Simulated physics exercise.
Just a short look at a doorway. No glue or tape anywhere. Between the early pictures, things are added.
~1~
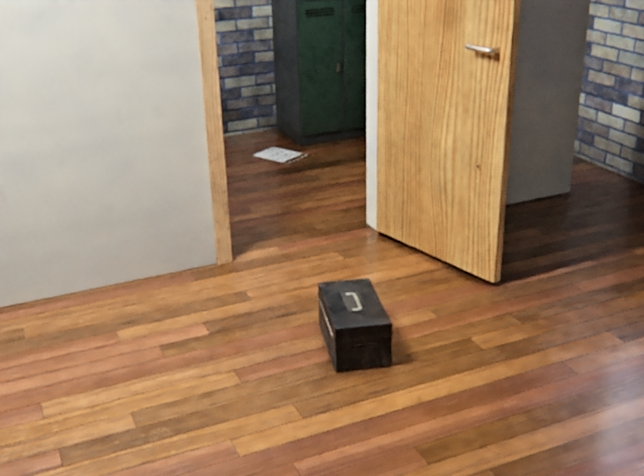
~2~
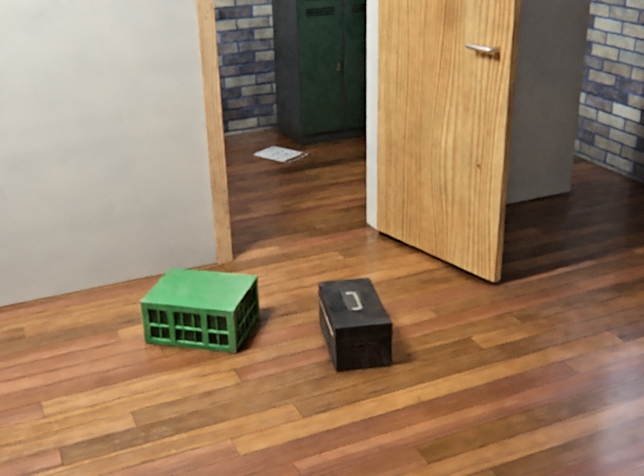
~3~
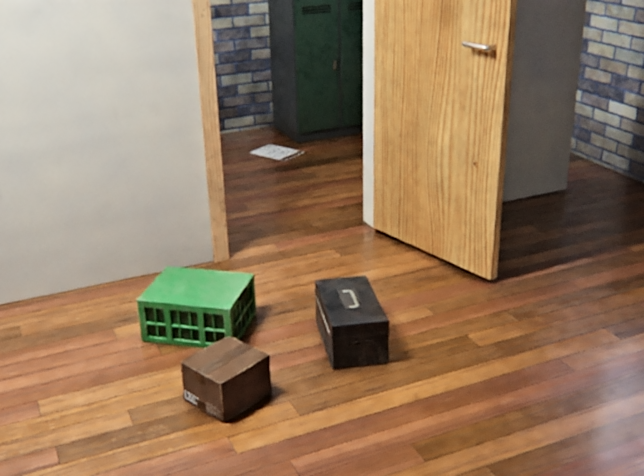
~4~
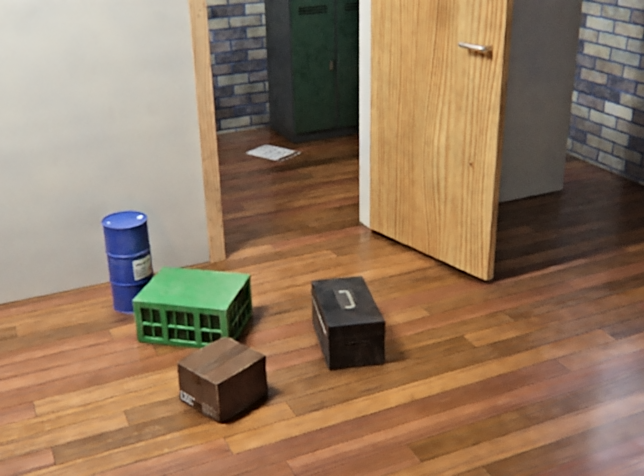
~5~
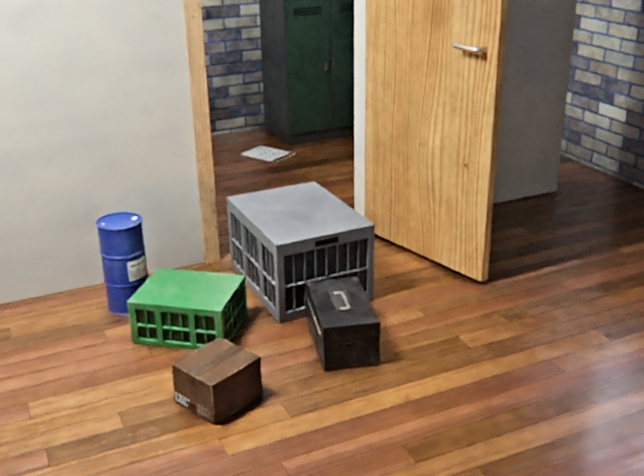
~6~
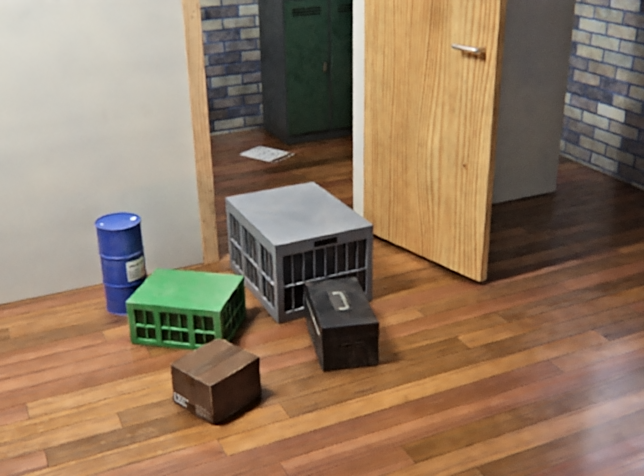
A large grey chest comes to stand before a wide-open wooden door, seen from slightly above in a wood-floored room, with a green locker and brick wall beyond the doorway. Beside the black toolbox at centre, a green crate appears to its left, then a brown parcel in front, a blue canister by the pale wall, and lastly the chest behind. The door and placed objects stay still while the camera drifts very slightly right.
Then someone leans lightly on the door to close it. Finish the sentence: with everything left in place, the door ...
The door is held partway open.
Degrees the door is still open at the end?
It comes to about 65°.
Then, 0.40 s past the last view, door at 95°.
Then, 0.60 s past the last view, door at 83°.
Then, 0.80 s past the last view, door at 69°.
Finally, door at 65°; all 5 still in place. Final places as the last picture's camera would see them, grey chest near (296, 248).
